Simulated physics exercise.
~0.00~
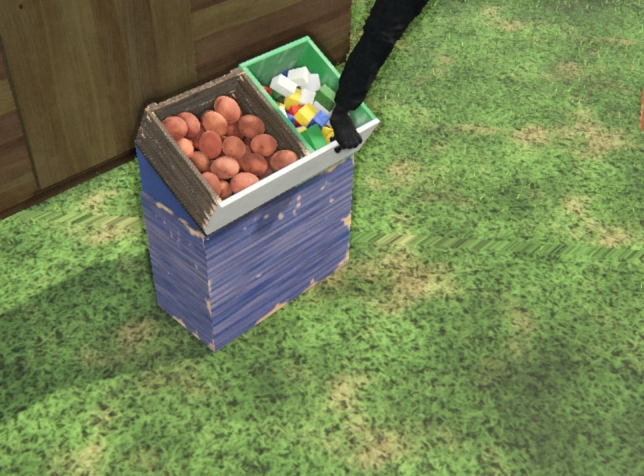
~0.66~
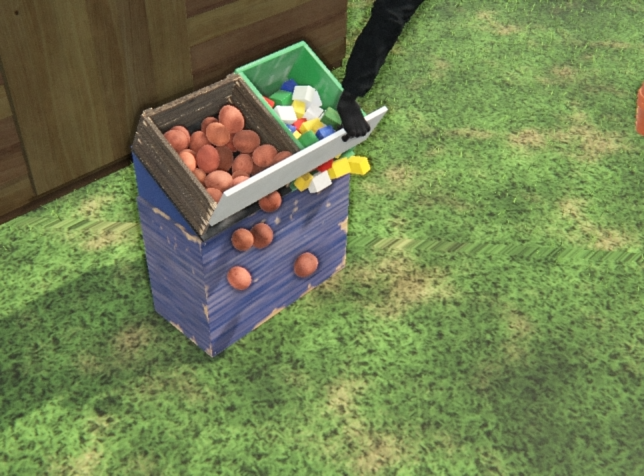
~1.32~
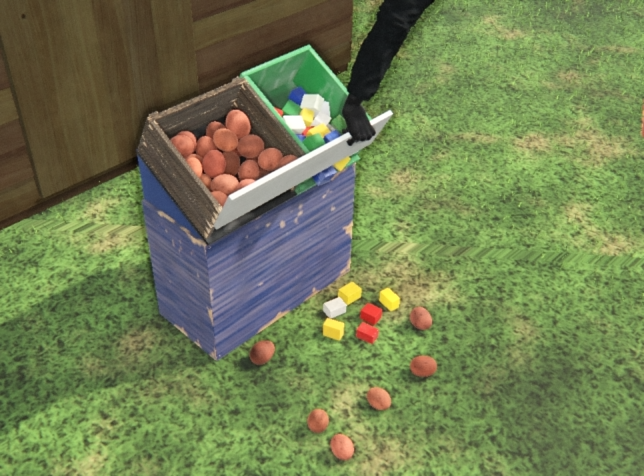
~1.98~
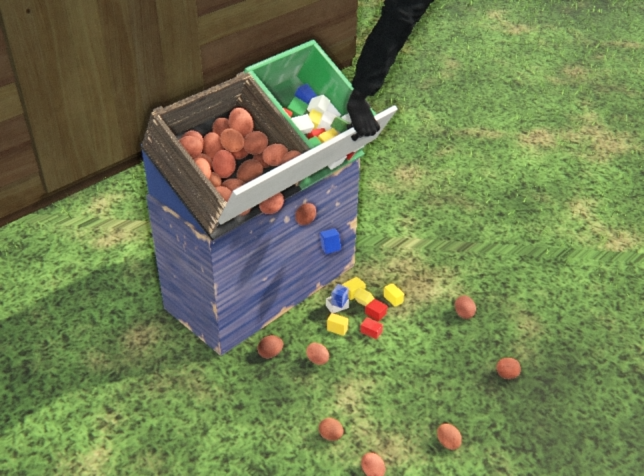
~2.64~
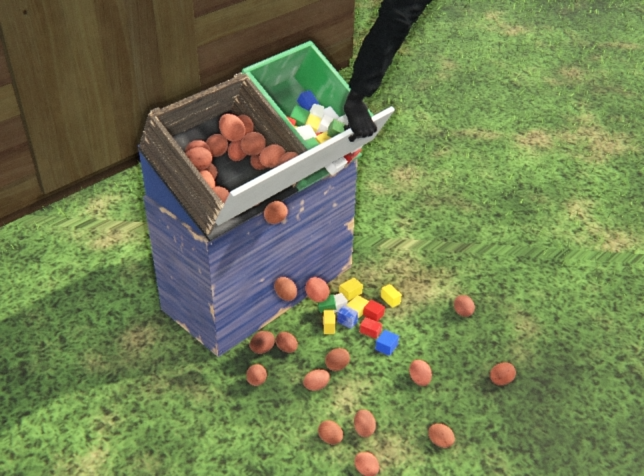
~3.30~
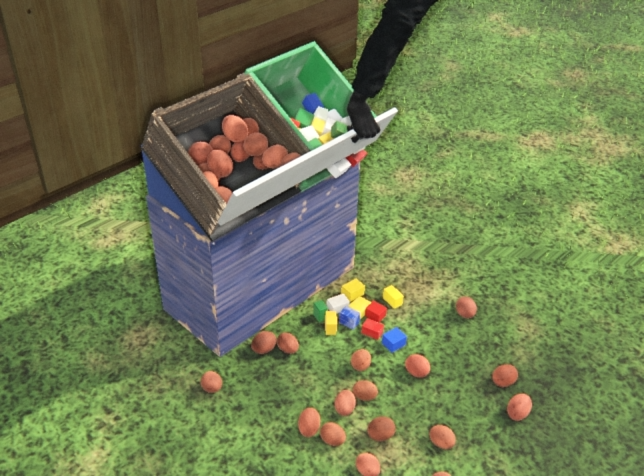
A black-gloved hand lifts a white gate, and some potatoes and toy bricks spill onto grass.
